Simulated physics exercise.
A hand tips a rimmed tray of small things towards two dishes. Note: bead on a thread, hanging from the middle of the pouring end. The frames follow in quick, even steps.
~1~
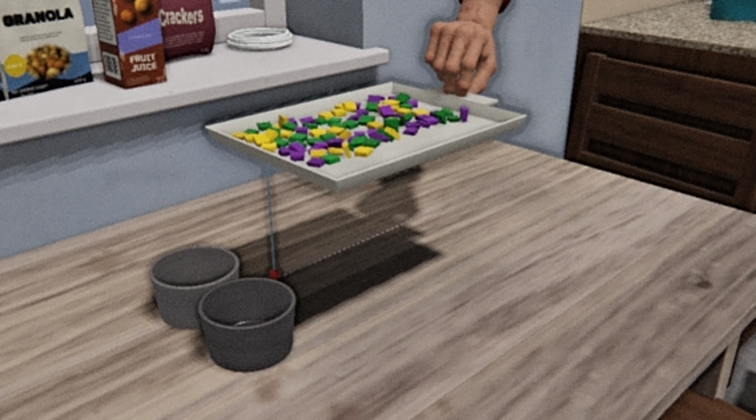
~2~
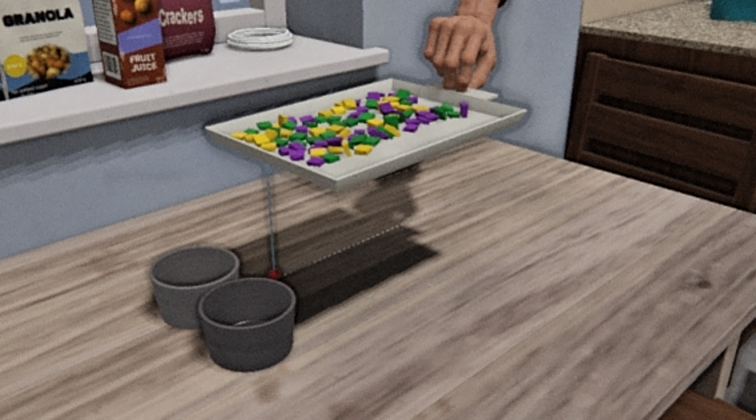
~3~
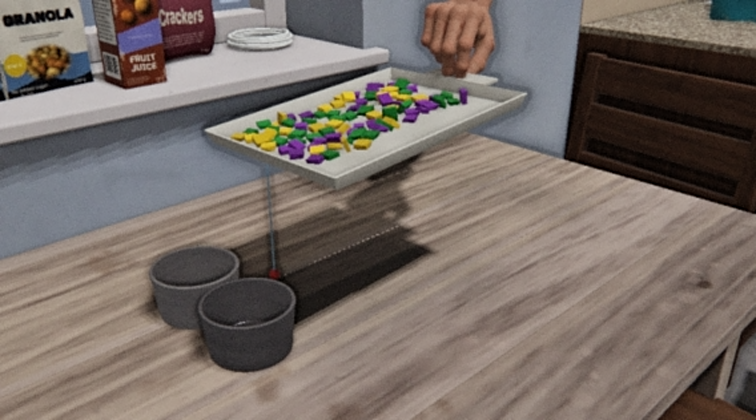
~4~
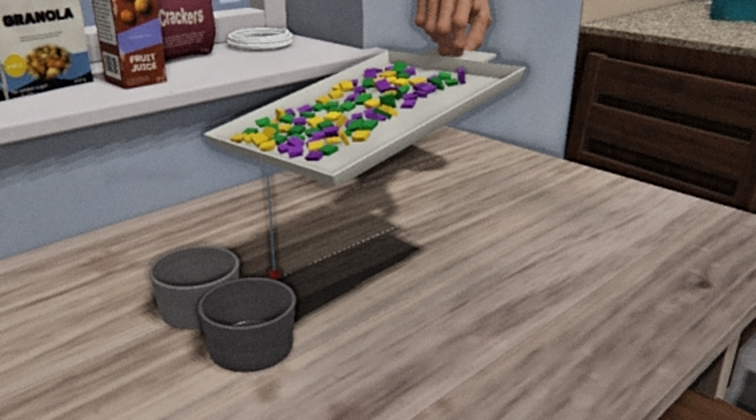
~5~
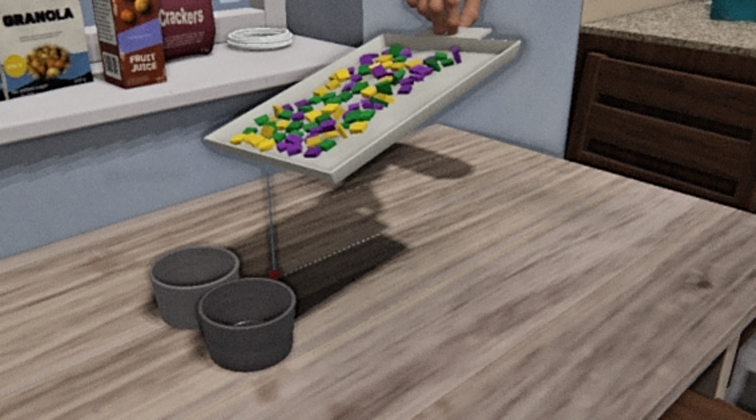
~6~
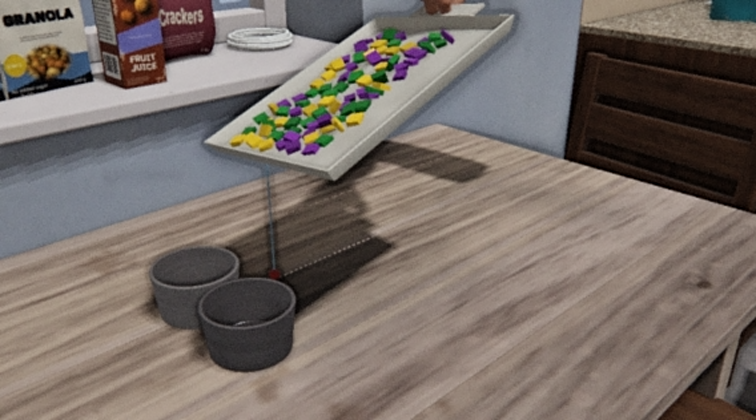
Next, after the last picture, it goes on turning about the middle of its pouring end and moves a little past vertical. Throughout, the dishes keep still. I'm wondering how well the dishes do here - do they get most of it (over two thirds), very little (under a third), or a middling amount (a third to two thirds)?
They get most of it, over two thirds.
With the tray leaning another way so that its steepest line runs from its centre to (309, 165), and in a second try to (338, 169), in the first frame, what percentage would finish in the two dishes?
In order, some 20 % and some 10 %.
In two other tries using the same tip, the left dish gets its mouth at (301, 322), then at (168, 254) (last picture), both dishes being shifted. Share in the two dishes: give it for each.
Roughly 0 % and 70 %.
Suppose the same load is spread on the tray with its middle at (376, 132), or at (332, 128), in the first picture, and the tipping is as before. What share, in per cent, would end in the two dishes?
It would be roughly 90 per cent for the first and roughly 90 per cent for the second.
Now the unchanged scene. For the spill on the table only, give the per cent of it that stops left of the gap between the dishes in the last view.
60 %, roughly.
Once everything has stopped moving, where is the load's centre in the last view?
The centre comes to rest close to (201, 304).
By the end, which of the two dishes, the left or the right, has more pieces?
That turns out to be the left.
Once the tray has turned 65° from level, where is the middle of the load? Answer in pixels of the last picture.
In the last view the centre sits at roughly (246, 129).
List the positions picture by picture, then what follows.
In the first frame, corners of the pouring end at (213, 127) and (337, 177), level; middle of the load at (338, 127), mosaic tiles; left dish at (159, 299); right dish at (210, 338); bead on its thread at (275, 274).
In the second frame, corners of the pouring end at (213, 127) and (337, 176), level; middle of the load at (338, 125).
In the third frame, corners of the pouring end at (212, 129) and (336, 174), tipped barely, lowest at the left corner; middle of the load at (337, 120).
In the fourth frame, corners of the pouring end at (212, 133) and (334, 171), tipped a little, lowest at the left corner; middle of the load at (336, 111).
In the fifth frame, corners of the pouring end at (211, 136) and (331, 168), tipped clearly, lowest at the left corner; middle of the load at (333, 103).
In the sixth frame, corners of the pouring end at (211, 139) and (328, 166), tipped clearly, lowest at the left corner; middle of the load at (329, 95); left dish at (159, 299); right dish at (210, 338).
Soon, tray tipped steeply; nearly all on the tray; a stray few in the air.
A while on, tray tipped past a quarter turn; a stray few on the tray; about a quarter in the right dish; about half in the left dish; a small part outside both; a small part in the air.
Towards the end, tray tipped past a quarter turn; about a quarter in the right dish; about two thirds in the left dish; about a quarter outside both.
Finally, tray tipped past a quarter turn; about a quarter in the right dish; about two thirds in the left dish; about a quarter outside both.
